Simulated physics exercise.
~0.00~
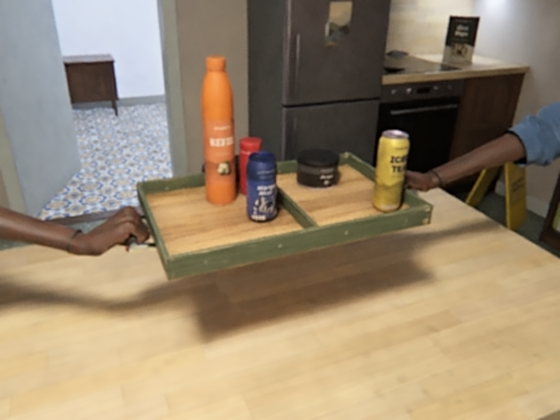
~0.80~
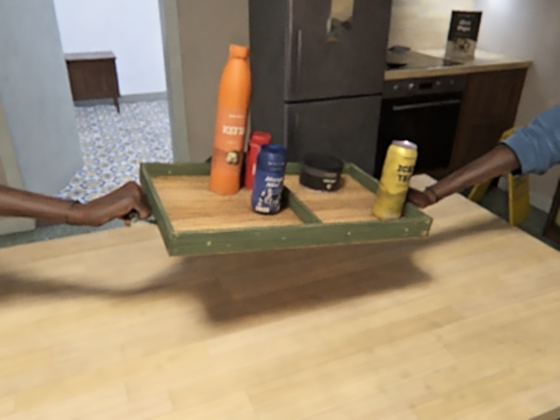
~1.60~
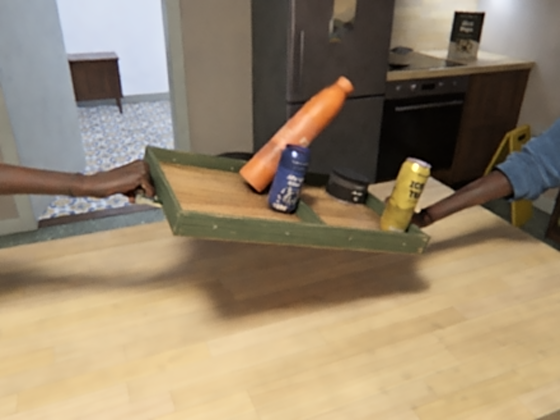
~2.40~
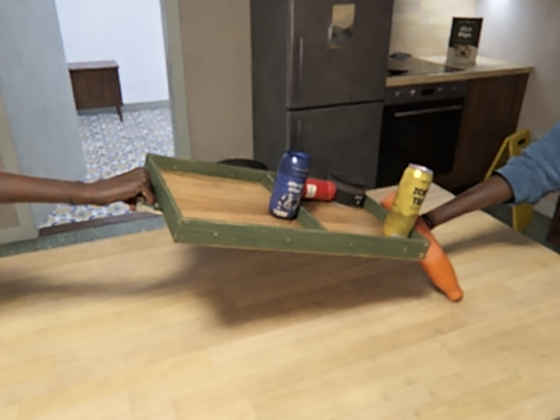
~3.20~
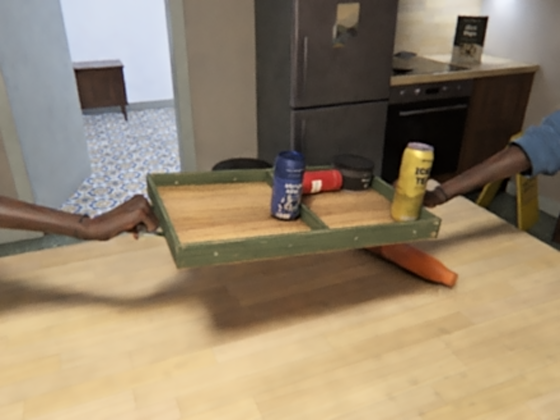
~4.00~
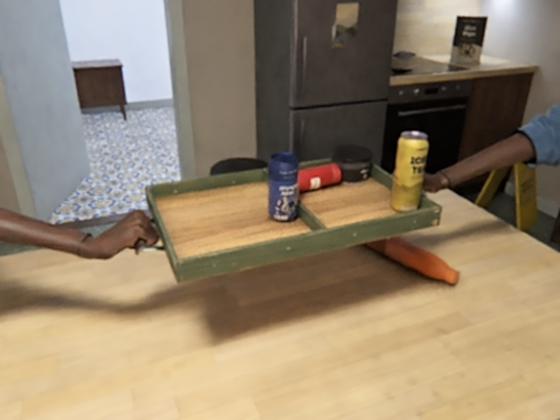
Two hands, one at each end, hold a green-rimmed wooden tray above a pale wooden table in a kitchen, seen from across the table with a dark fridge and oven behind. A tall orange bottle, a red shaker and a blue can stand left of the crossbar, with a black tub and a yellow can on the right. The hands tip the tray down to the right, and the bottle leans, topples and drops off that side. The red shaker falls over while the tub slides right. The tray levels, leaving both cans upright, the shaker lying down and the bottle resting on the table.
